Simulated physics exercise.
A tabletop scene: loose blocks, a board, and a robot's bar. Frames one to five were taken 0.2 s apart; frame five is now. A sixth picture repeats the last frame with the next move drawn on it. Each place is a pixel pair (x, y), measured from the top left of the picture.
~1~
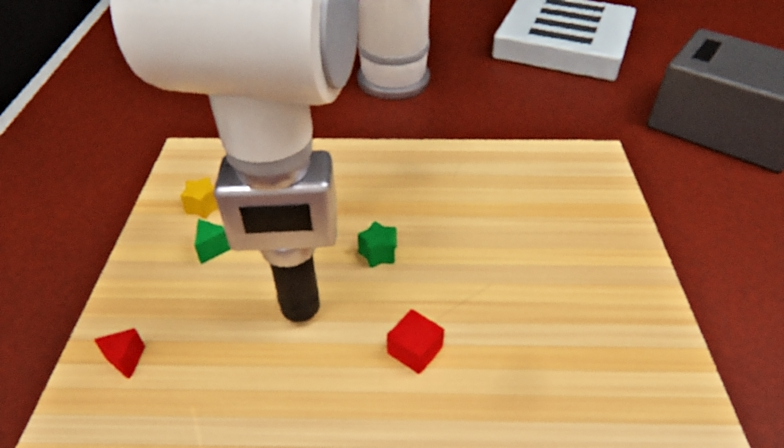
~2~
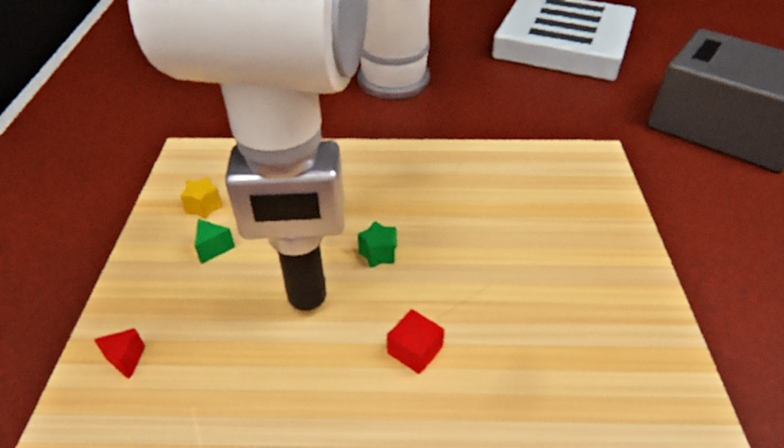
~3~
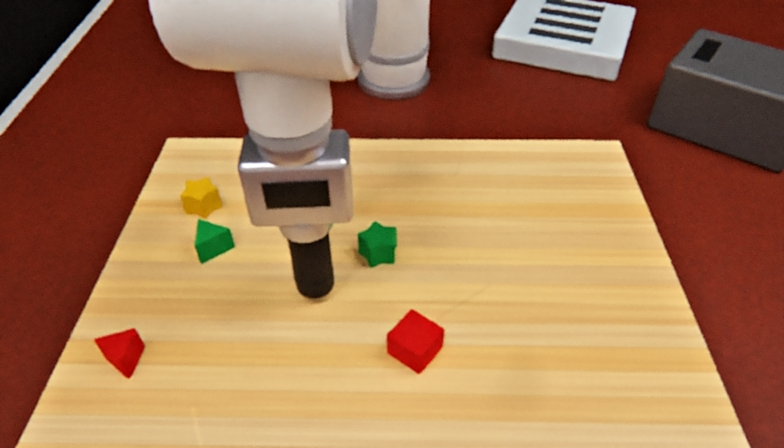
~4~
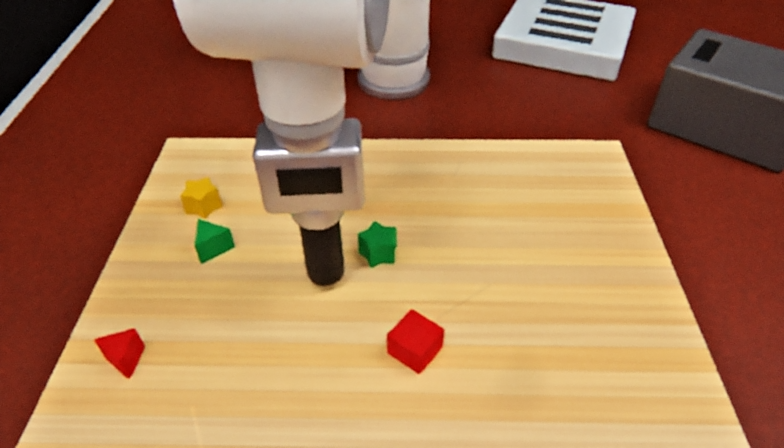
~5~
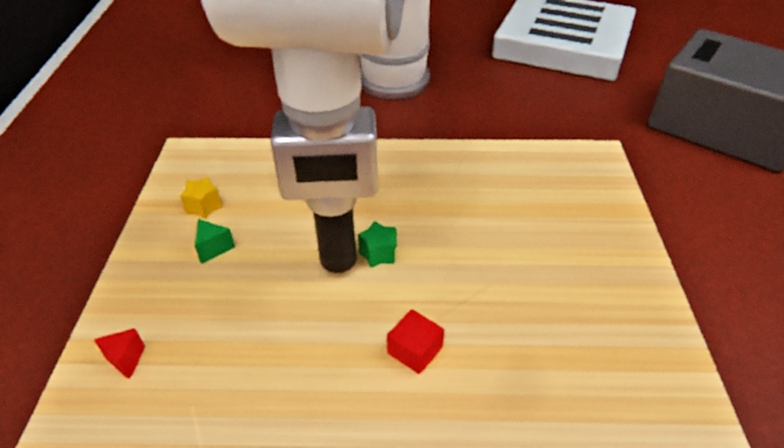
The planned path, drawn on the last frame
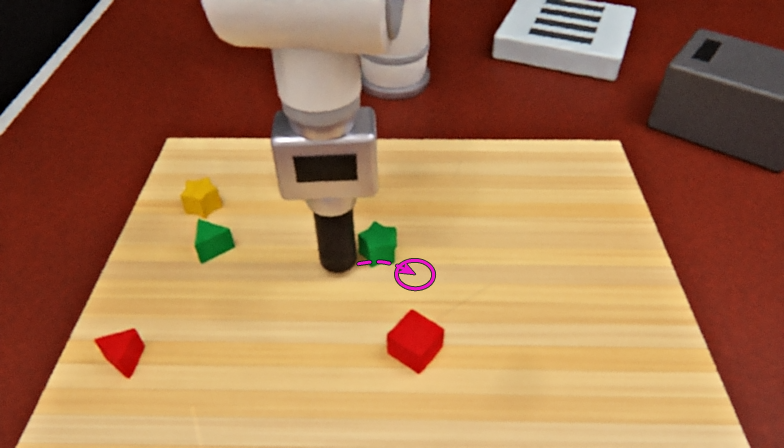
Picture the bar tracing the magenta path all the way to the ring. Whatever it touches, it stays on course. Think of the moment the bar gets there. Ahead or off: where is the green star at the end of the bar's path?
Gone from the front.
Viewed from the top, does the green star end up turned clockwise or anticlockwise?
I'd predict that, seen from above, the green star rotates counter-clockwise.
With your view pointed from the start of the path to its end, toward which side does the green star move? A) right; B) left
I choose B.
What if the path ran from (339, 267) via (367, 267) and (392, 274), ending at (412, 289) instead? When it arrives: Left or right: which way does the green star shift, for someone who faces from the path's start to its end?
It will end up to the left.
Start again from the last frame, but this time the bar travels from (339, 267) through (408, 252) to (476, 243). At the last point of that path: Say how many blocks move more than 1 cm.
Total moved: One.
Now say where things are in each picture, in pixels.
In the first picture, bar's lower end at (300, 307); green star at (378, 235); red square block at (416, 331).
In the second picture, bar at (307, 296); blocks still.
In the third picture, bar at (316, 285); blocks still.
In the fourth picture, bar at (326, 273); blocks still.
In the fifth picture, bar at (339, 260); green star at (378, 235); red square block at (416, 331).
Drawn move, from (339, 267) via (366, 263) and (392, 264), ending at (415, 274).
What follows on the original path. Halfway along, bar at (379, 255); green star at (406, 228).
At the end, bar at (415, 268); green star at (417, 226), turned 35° anticlockwise; red square block still.
